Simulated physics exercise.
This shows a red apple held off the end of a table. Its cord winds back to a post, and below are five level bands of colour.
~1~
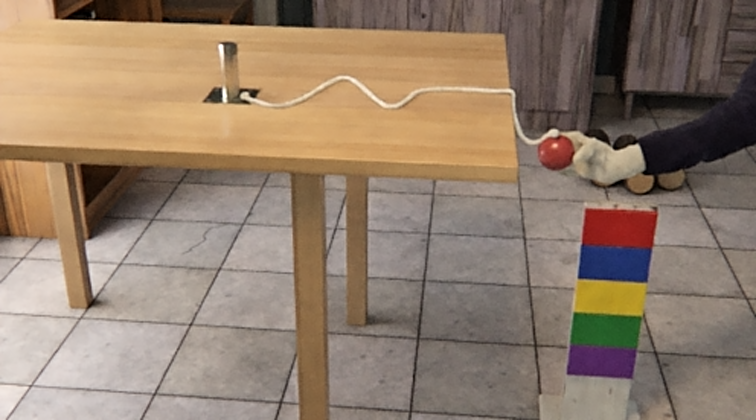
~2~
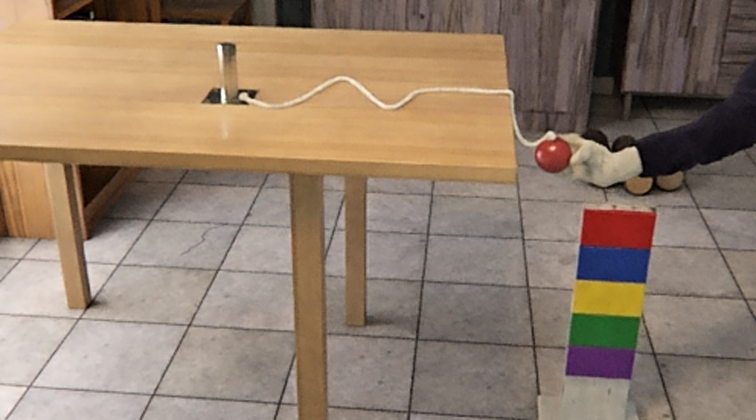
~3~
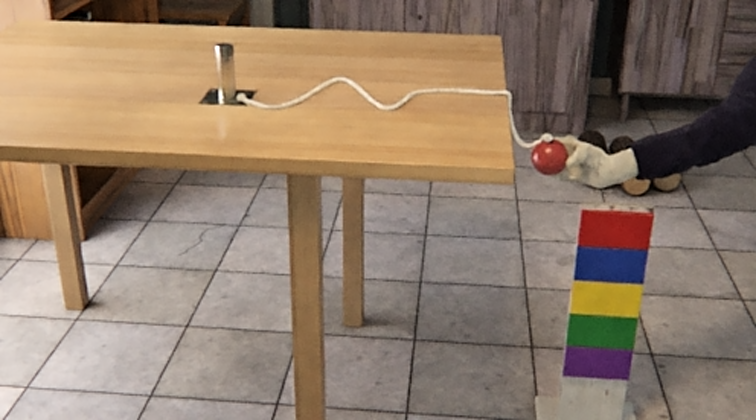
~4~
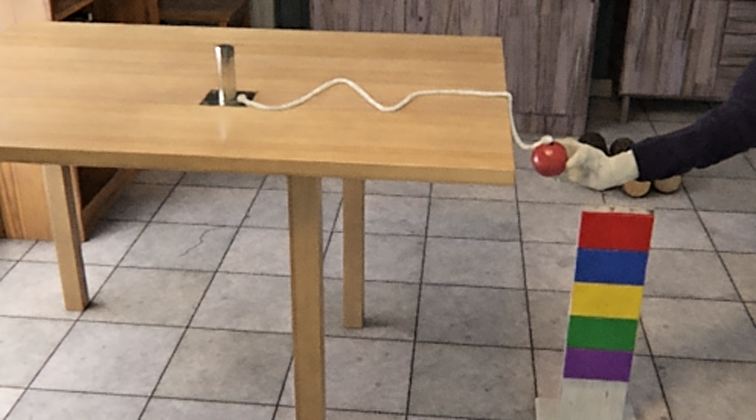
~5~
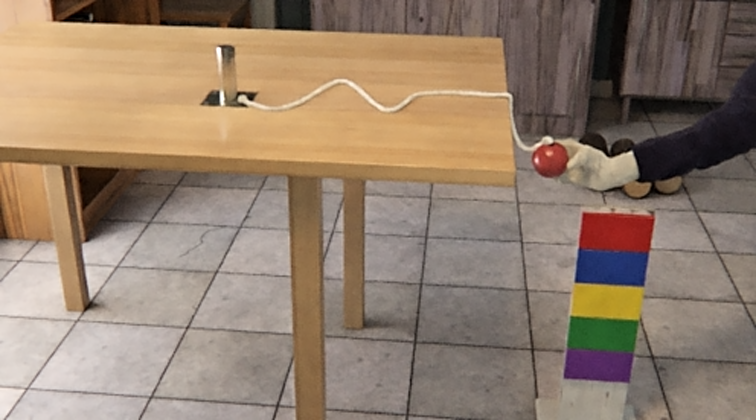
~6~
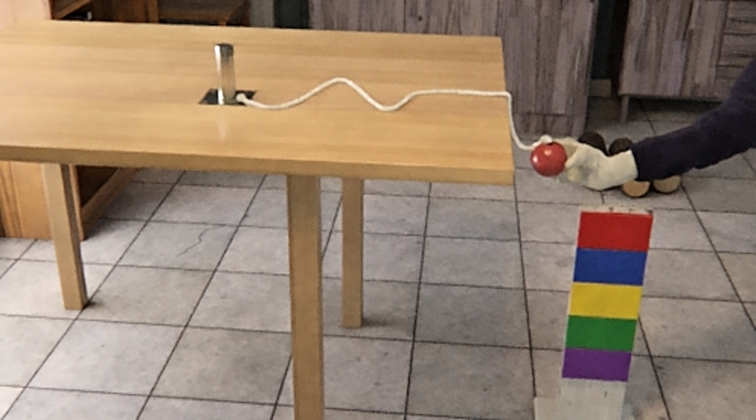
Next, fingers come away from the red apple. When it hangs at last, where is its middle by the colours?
By the colours, at green.
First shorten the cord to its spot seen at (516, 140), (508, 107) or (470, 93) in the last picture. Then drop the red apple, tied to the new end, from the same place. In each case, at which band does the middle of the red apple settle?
Results, first to last: Yellow; blue; red.
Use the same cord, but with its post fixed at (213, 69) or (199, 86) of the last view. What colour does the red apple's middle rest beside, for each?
First try: Yellow; second try: Yellow.
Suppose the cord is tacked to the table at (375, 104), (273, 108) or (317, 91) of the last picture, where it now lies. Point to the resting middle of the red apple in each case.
Readings in order - (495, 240), (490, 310), (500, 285).
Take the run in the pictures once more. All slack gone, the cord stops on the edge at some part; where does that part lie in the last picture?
Position: Approx. (384, 109).
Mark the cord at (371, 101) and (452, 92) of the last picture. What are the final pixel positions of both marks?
They go to (480, 99) and to (503, 193).
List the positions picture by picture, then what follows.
The first picture shows red apple (556, 153); red (620, 230); blue (615, 264); yellow (610, 299); green (606, 331); purple (601, 363).
The second picture shows red apple (553, 155); cord through (272, 107) (328, 84) (369, 96) (414, 95) (495, 93).
The third picture shows red apple (549, 157).
The fourth picture shows red apple (550, 159); cord through (270, 109) (326, 86) (368, 98) (412, 97) (493, 95).
The fifth picture shows red apple (551, 160).
The sixth picture shows red apple (549, 159); cord through (269, 108) (326, 86) (367, 97) (411, 96) (492, 95).
Soon after, apple near (459, 318); level with green.
Then, apple near (509, 325); level with green.
At rest, apple near (487, 324); level with green. The cord holds its middle at green.
